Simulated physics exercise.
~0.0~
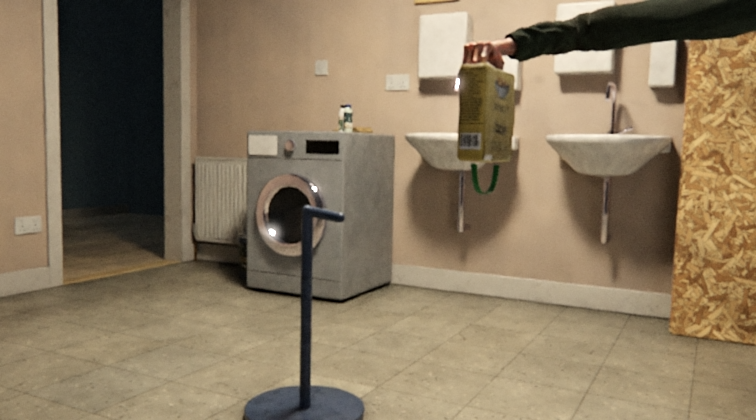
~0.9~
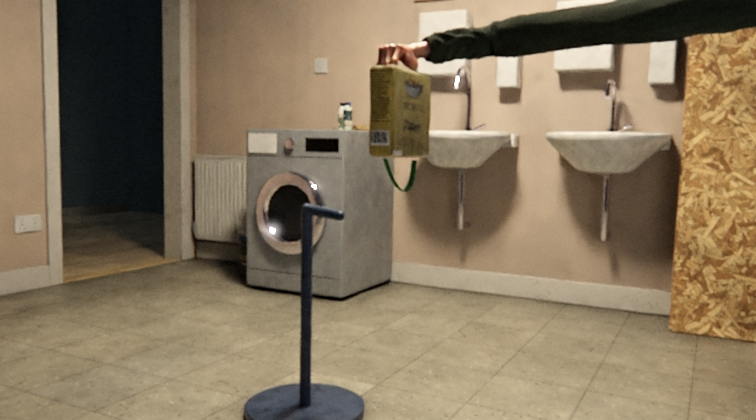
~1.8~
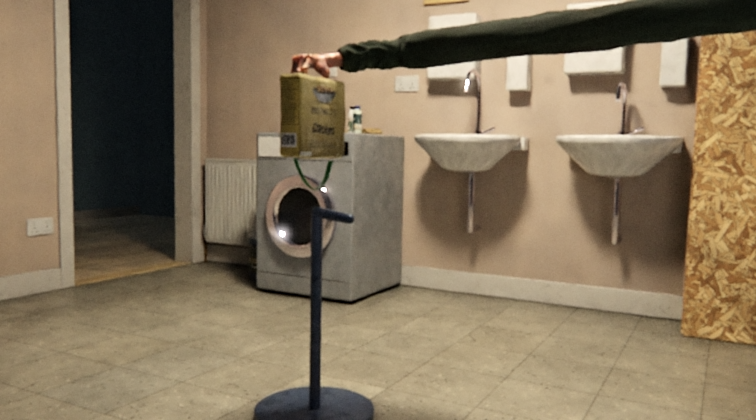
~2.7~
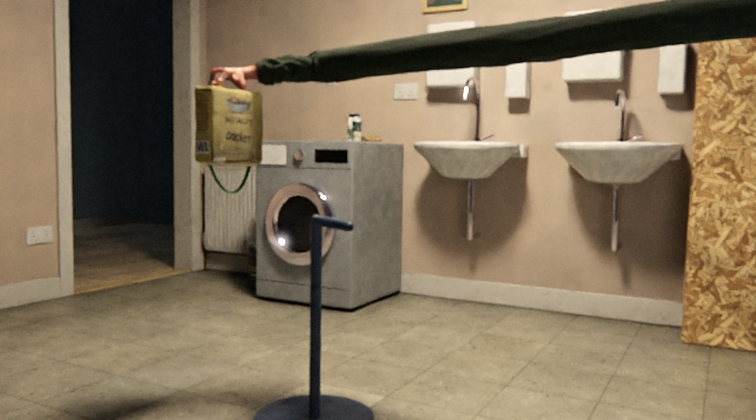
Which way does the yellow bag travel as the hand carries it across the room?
The yellow bag moves to the left, passing over the short post.
